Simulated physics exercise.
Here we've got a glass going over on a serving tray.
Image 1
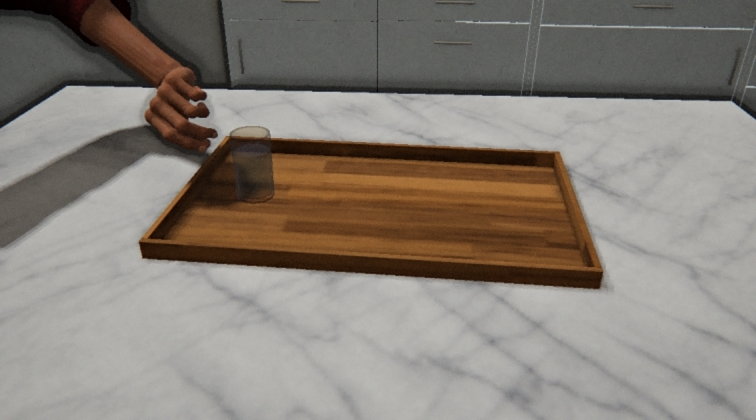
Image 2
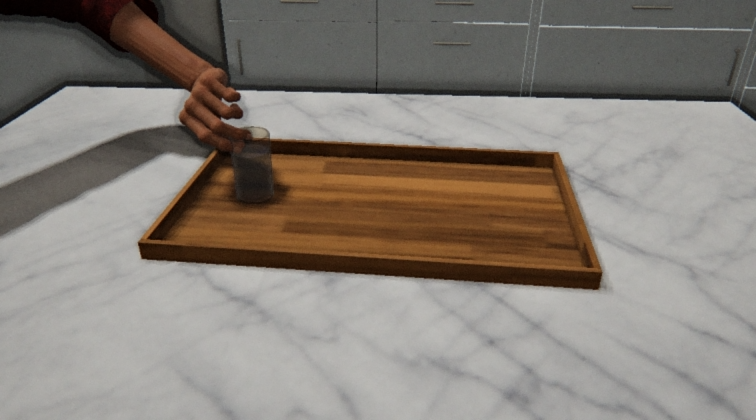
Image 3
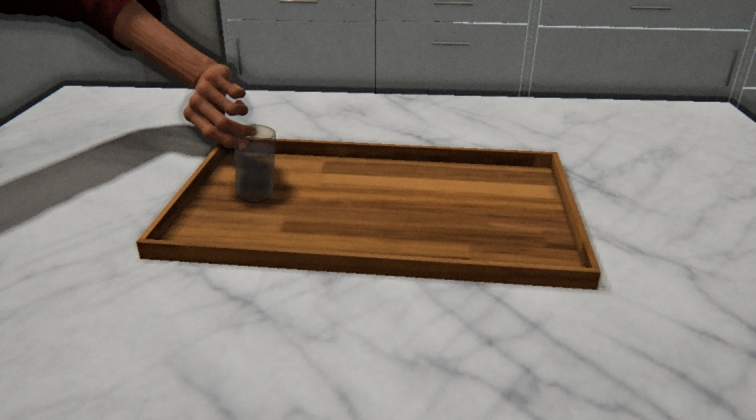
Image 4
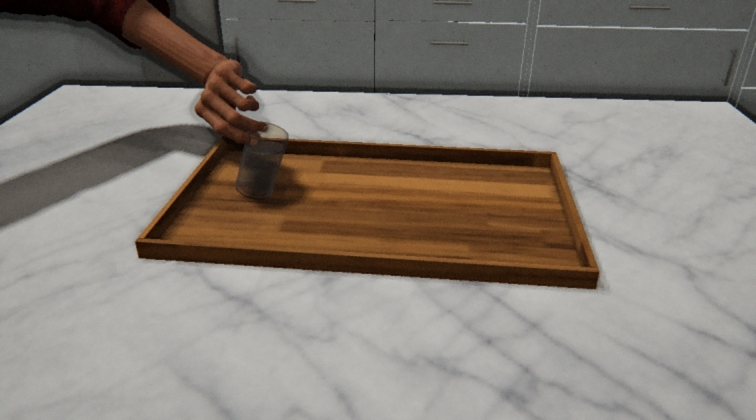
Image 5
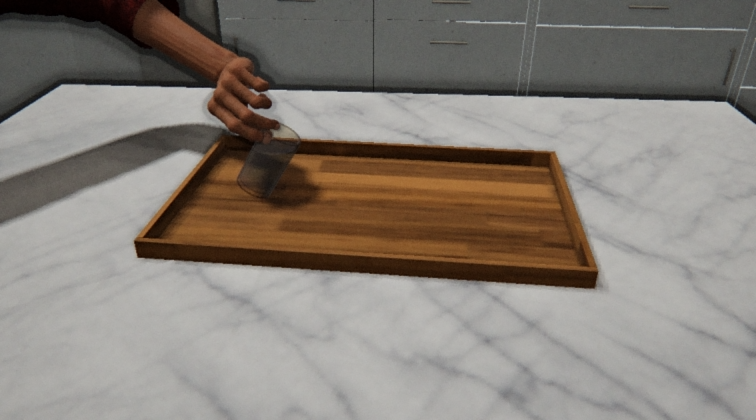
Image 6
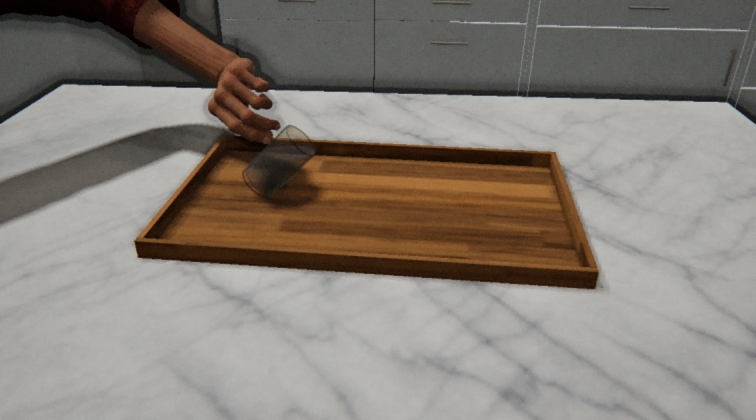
At the start, a clear glass stands upright near the left end of a wooden serving tray on a marble counter, with a hand beside it. The hand moves right and pushes the glass near its top, and the glass leans to the right, tilting more and more steeply over the tray.
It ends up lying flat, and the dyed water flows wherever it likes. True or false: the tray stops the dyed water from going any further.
True.
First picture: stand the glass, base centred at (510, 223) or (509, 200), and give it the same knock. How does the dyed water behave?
At the first place it escapes from the tray, at the second it wets the top as well.
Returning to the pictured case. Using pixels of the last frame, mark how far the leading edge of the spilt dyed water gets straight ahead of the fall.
(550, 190), more or less.
Shortly, the glass lies in the tray; the puddle covers about as much as a plate; none is outside.
Then, the puddle covers about as much as a tray; none is outside.
At the finish, the puddle covers about as much as a tray; none is outside.
